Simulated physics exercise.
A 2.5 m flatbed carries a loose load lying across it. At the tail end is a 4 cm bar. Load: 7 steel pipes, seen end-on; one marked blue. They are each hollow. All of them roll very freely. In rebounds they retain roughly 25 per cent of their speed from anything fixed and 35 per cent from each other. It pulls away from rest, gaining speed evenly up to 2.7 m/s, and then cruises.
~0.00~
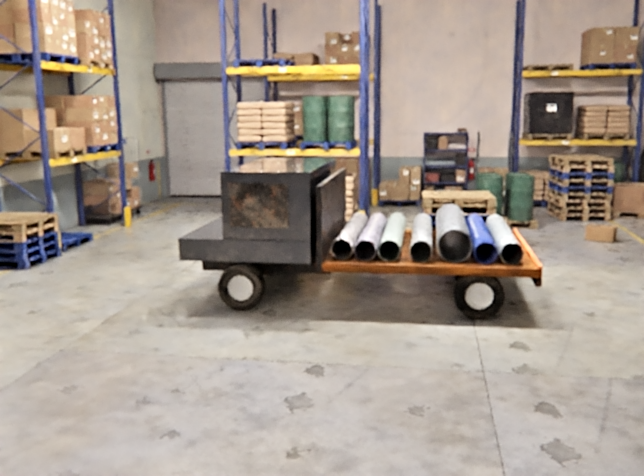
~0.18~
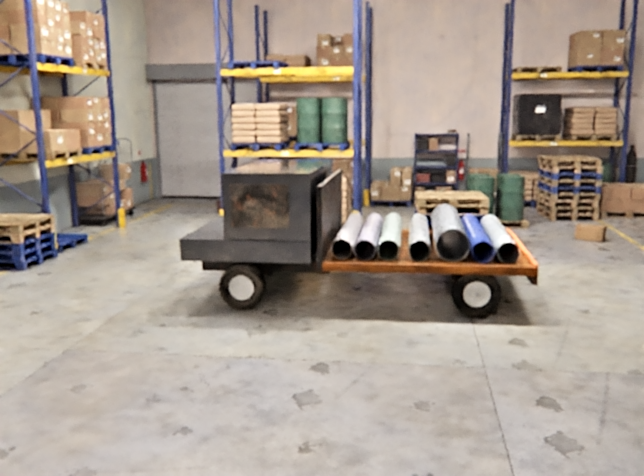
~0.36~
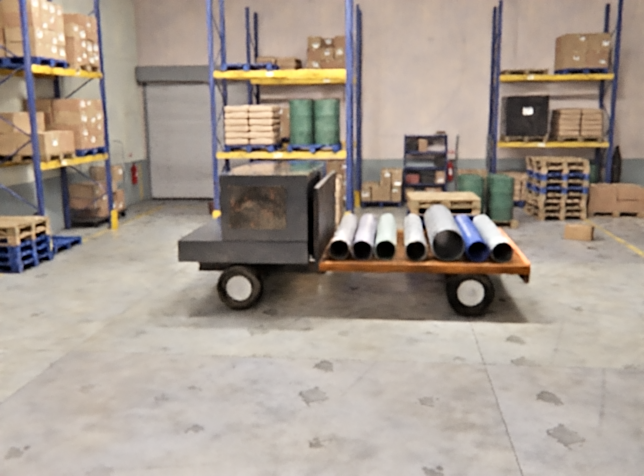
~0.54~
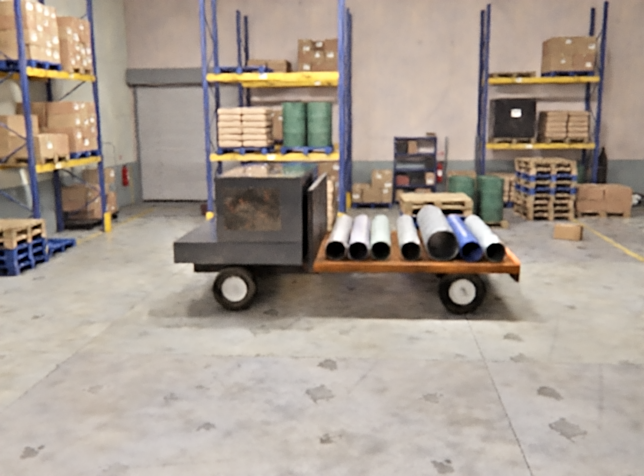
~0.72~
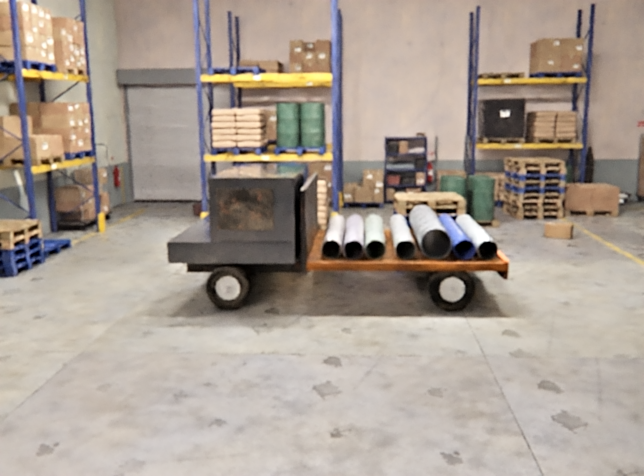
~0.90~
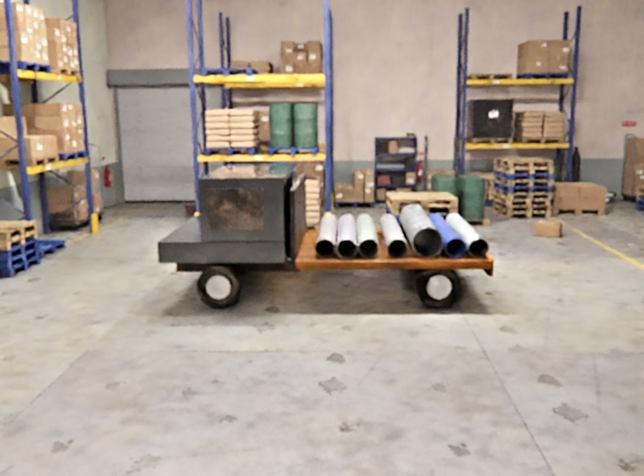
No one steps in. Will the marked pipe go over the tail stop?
Still aboard.
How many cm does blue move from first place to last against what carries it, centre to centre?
Moved: Blue 25.
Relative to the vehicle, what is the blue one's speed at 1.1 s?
Speed approx. 0.0 m/s.
By 1.1 s, blue is on the bed, 35 cm from the bar; 0 of 7 are off.
By 1.3 s, blue is on the bed, 30 cm from the bar; 0 of 7 are off.
By 1.5 s, as before, blue; 0 of 7 are off.
Finally (1.7 s), blue is on the bed, 30 cm from the bar; 0 of 7 are off.
